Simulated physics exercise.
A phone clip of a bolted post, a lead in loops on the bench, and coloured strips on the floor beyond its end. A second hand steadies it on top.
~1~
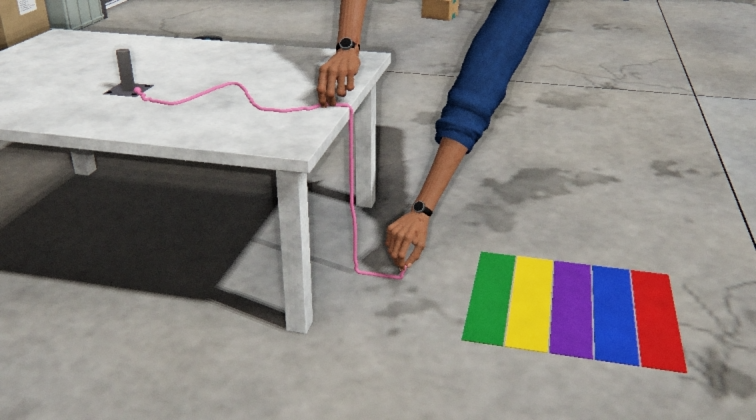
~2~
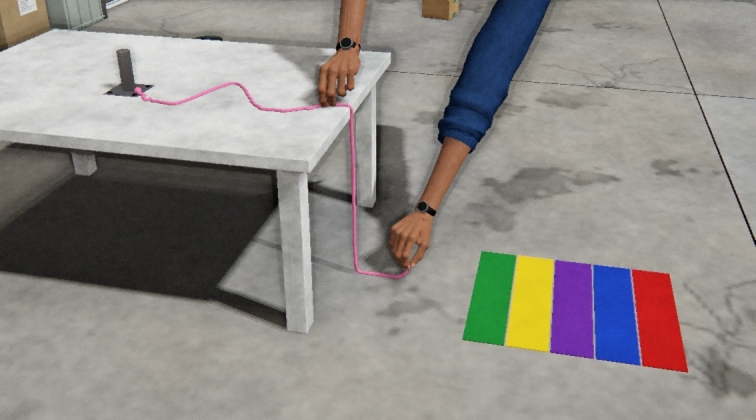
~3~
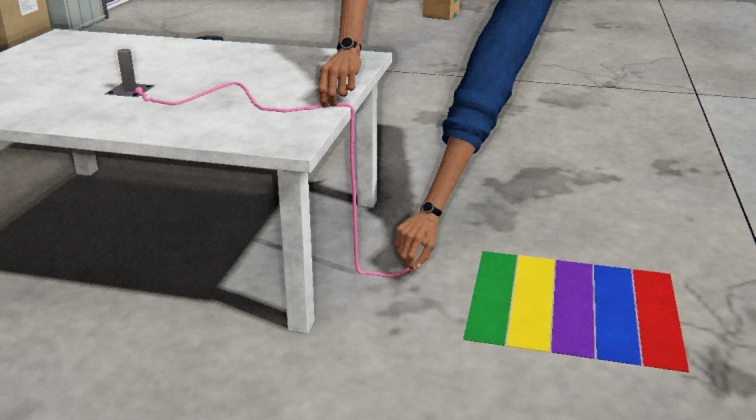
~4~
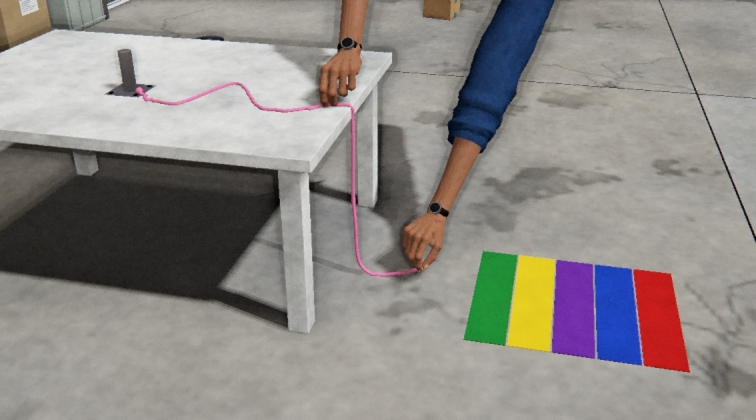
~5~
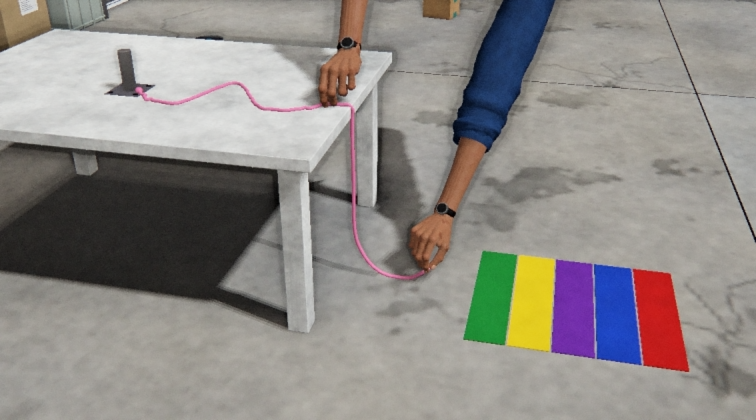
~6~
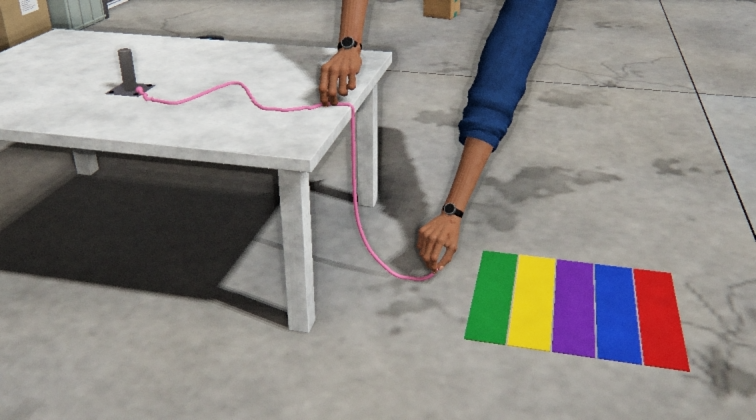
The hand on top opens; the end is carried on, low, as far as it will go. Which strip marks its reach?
The end stops over the red strip.
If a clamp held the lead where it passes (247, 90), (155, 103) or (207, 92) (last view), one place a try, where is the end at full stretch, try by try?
In that order: (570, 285), (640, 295) and (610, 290).
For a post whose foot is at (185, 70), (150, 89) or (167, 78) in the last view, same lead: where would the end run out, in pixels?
Try by try, around (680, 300), (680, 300) and (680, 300).
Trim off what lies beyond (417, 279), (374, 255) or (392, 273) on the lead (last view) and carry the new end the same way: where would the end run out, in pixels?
About (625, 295), (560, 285) and (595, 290).
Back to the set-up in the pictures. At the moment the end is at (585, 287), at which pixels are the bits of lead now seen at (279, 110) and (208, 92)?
About (359, 139), and the other about (245, 97).
Early on, end near (584, 287); over purple.
Midway, end near (634, 294); over blue.
At the end of the slack, end near (662, 297); over red. It gets as far as the red strip.
